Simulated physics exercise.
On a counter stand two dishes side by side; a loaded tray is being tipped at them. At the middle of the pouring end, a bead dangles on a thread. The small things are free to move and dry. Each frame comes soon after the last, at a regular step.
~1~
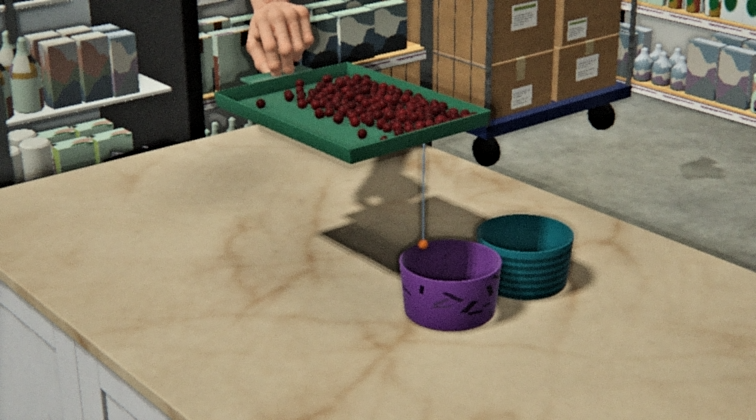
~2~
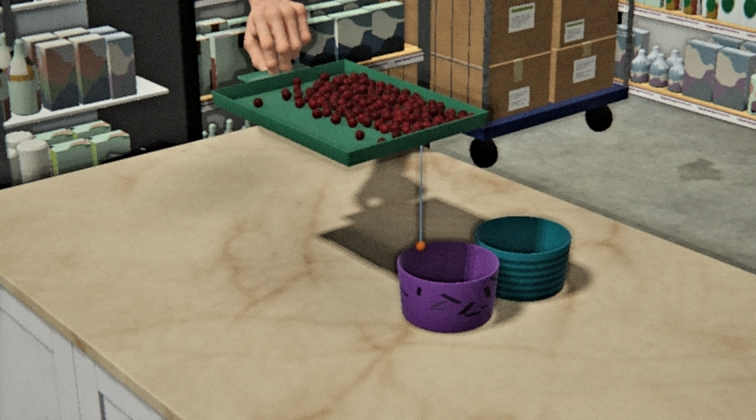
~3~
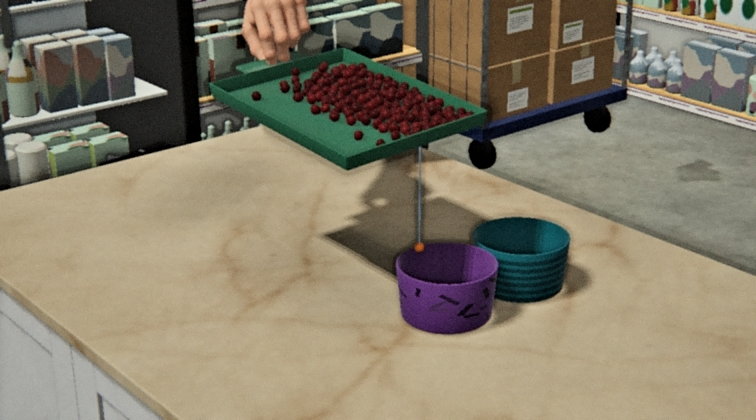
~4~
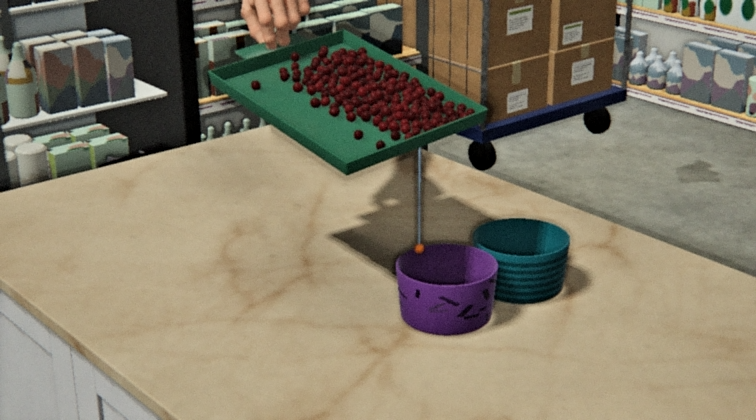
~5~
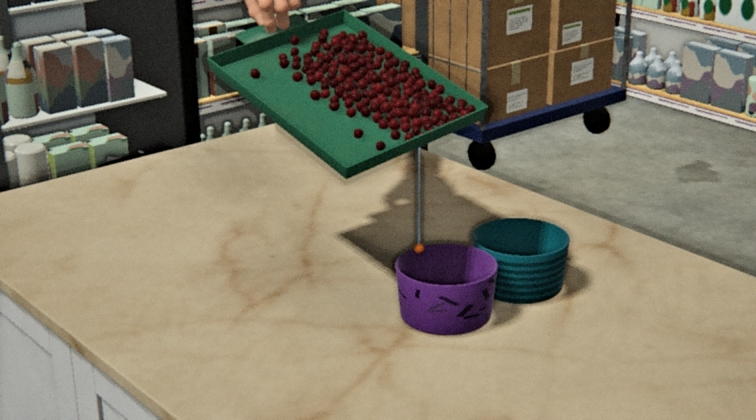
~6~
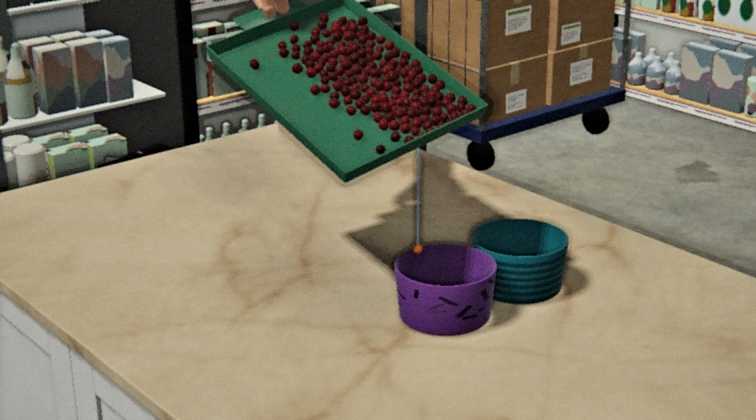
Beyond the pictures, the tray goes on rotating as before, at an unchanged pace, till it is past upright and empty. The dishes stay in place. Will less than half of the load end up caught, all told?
Dishes miss most.
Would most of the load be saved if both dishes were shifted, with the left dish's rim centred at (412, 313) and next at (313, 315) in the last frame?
Catch, run one: Below the halfway mark; run two: Past the halfway mark.
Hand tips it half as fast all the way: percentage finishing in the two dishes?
Close to 10 in a hundred.
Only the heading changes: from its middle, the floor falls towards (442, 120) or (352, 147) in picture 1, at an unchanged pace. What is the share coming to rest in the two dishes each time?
Lab note: Try 1 = 60 %, try 2 = 0 %.
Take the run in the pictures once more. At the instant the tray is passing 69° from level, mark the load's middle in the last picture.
Somewhere about (375, 118).
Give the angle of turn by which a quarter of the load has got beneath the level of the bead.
My estimate is some 100 degrees.
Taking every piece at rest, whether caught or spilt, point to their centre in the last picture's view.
Close to (389, 356) in the last picture.
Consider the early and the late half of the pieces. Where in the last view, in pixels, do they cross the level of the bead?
Roughly (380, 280) first, then roughly (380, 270).
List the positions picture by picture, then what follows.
Corners of the pouring end at (351, 148) and (487, 110), level; middle of the load at (379, 100), dried cherries; left dish at (485, 298); right dish at (559, 268); bead on its thread at (423, 244), in the first frame.
Corners of the pouring end at (348, 151) and (485, 111), level; middle of the load at (377, 100), in the second frame.
Corners of the pouring end at (347, 155) and (484, 110), tipped barely, lowest at the left corner; middle of the load at (376, 95), in the third frame.
Corners of the pouring end at (347, 161) and (484, 109), tipped a little, lowest at the left corner; middle of the load at (376, 88), in the fourth frame.
Corners of the pouring end at (347, 165) and (484, 106), tipped clearly, lowest at the left corner; middle of the load at (376, 79), in the fifth frame.
Corners of the pouring end at (346, 170) and (484, 104), tipped clearly, lowest at the left corner; middle of the load at (376, 73); left dish at (480, 303); right dish at (554, 273), in the sixth frame.
Soon after the last picture, tray tipped steeply; nearly all on the tray; a stray few outside both; a small part in the air.
A little later, tray tipped past a quarter turn; about a quarter on the tray; a stray few in the left dish; about a third outside both; about a third in the air.
Later still, tray tipped past a quarter turn; a small part in the left dish; nearly all outside both.
At rest, tray tipped past a quarter turn; a small part in the left dish; none in the right dish; nearly all outside both.
